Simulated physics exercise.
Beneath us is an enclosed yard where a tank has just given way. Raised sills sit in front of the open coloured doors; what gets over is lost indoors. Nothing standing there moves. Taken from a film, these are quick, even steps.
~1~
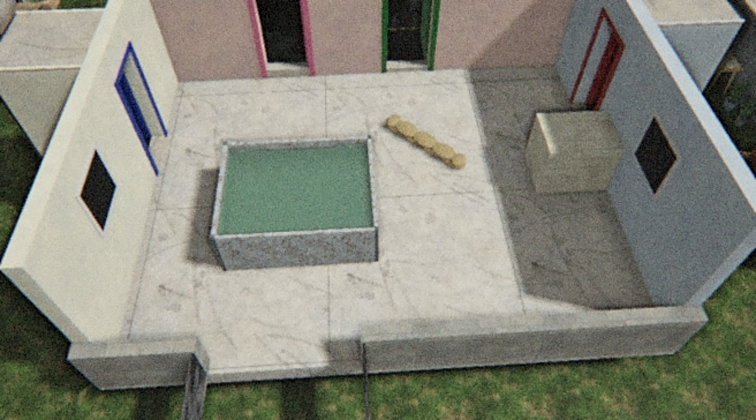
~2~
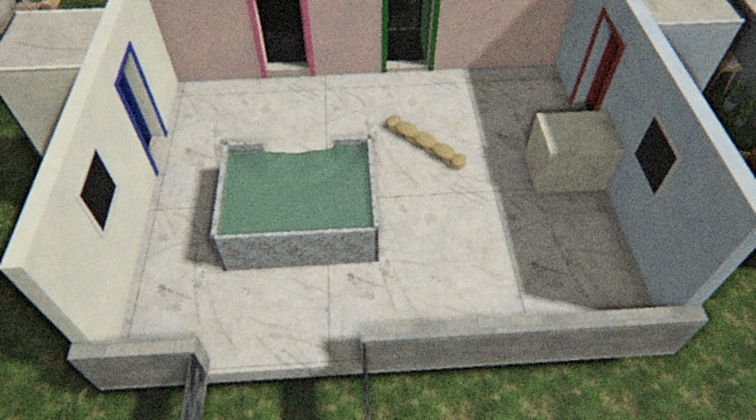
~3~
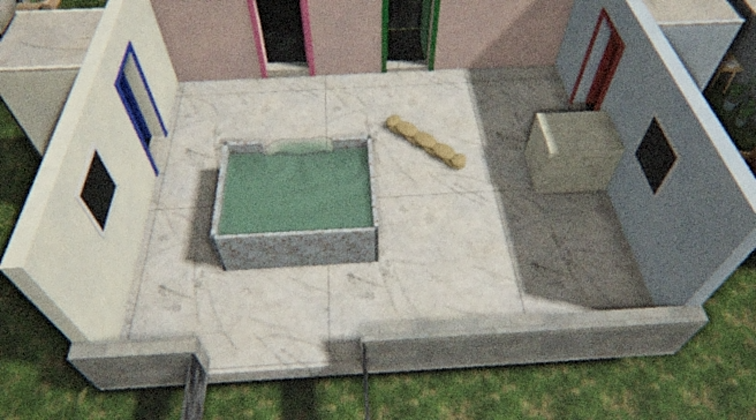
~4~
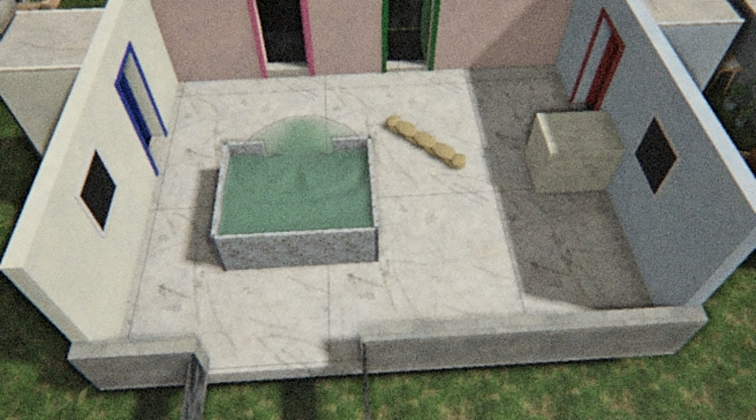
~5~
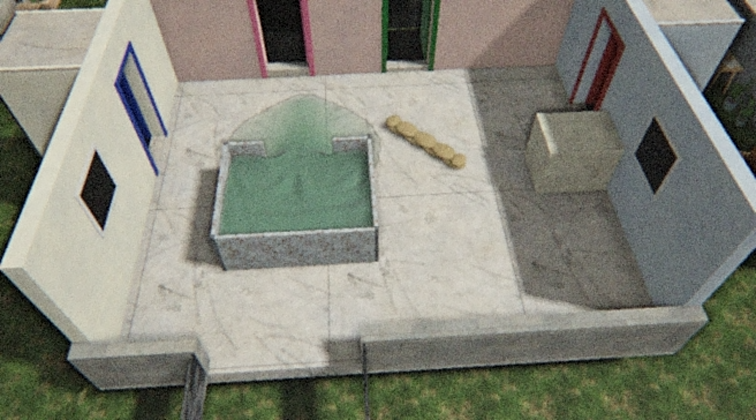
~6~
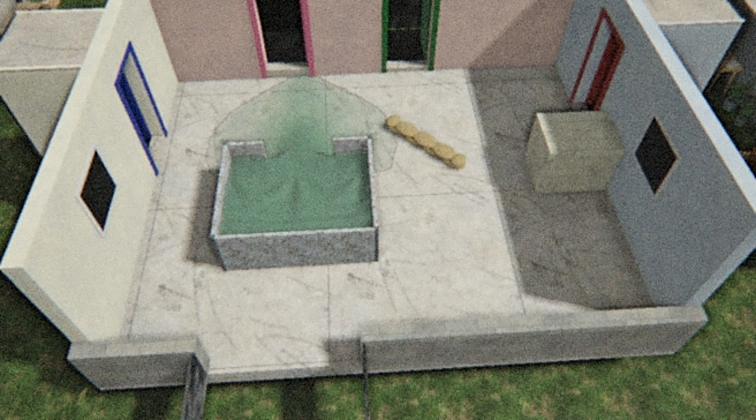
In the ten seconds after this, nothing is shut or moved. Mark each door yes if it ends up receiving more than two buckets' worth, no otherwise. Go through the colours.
Green door - yes, blue door - yes, red door - yes, pink door - yes.
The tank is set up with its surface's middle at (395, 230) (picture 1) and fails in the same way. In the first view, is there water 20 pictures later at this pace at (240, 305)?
Spot check: Left dry.
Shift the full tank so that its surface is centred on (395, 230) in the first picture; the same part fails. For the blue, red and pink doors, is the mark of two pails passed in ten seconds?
Lab note - blue door crosses the line, red door doesn't reach it, pink door crosses the line.
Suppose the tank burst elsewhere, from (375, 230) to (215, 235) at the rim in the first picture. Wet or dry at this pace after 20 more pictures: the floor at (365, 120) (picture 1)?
At that place: Dry.
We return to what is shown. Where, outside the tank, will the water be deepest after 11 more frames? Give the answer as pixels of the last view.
It will be deepest around (178, 87).
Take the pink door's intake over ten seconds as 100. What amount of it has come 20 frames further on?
I'd put it at about 95 per cent.
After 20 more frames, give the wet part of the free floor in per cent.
I make it 45 per cent.
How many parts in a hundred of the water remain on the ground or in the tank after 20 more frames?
Roughly 94 %.
A moment on, water covers 25 % of the floor; the green door wet at the sill, nothing in, the blue door not reached, the red door not reached, the pink door over two buckets in.
Next, water covers 30 % of the floor; the green door under two buckets in, the blue door wet at the sill, nothing in, the red door not reached, the pink door far over two buckets in.
Then, water covers 45 % of the floor; the green door over two buckets in, the blue door under two buckets in, the red door wet at the sill, nothing in, the pink door far over two buckets in.
Later, water covers 60 % of the floor; the green door over two buckets in, the blue door over two buckets in, the red door over two buckets in, the pink door far over two buckets in.
In the end, water covers 85 % of the floor; the green door over two buckets in, the blue door over two buckets in, the red door over two buckets in, the pink door far over two buckets in.
